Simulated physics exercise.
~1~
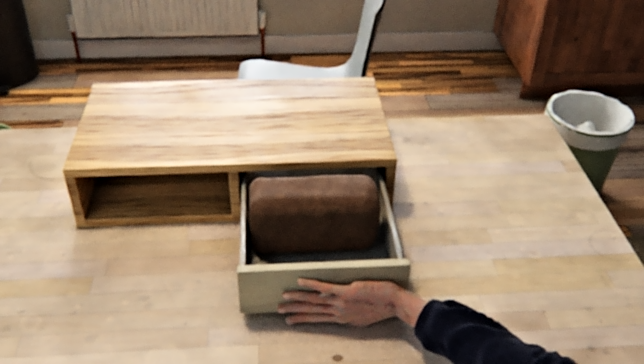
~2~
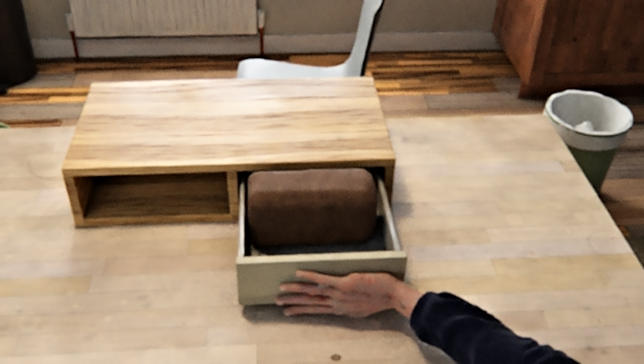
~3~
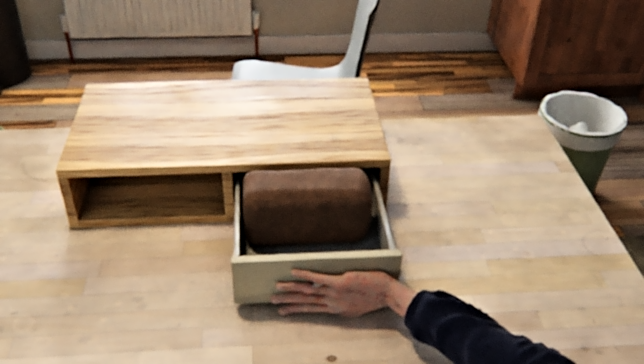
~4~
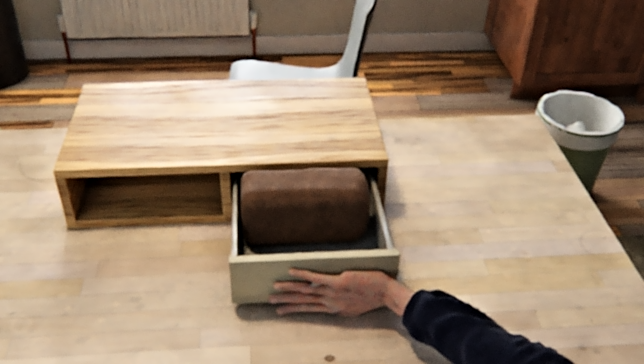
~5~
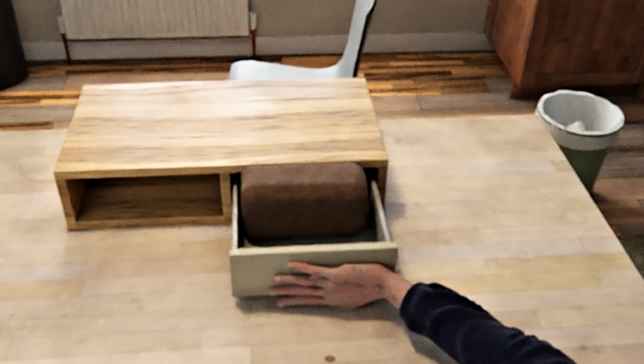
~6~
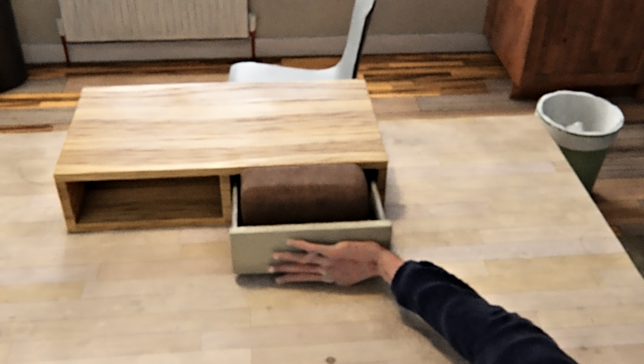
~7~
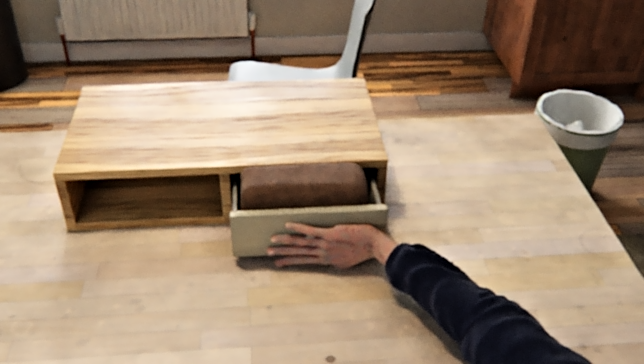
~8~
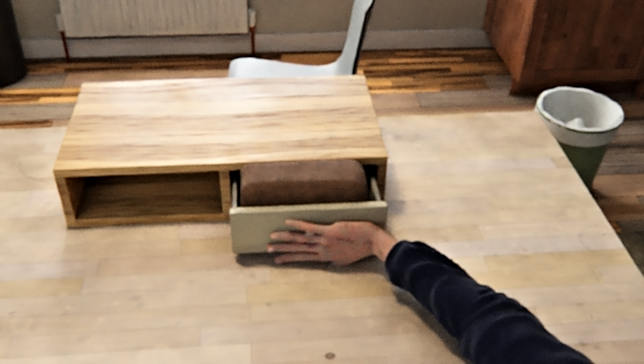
On a wooden tabletop, a hand pushing a drawer holding a brown loaf into a low wooden chest, stopping while still partly open.
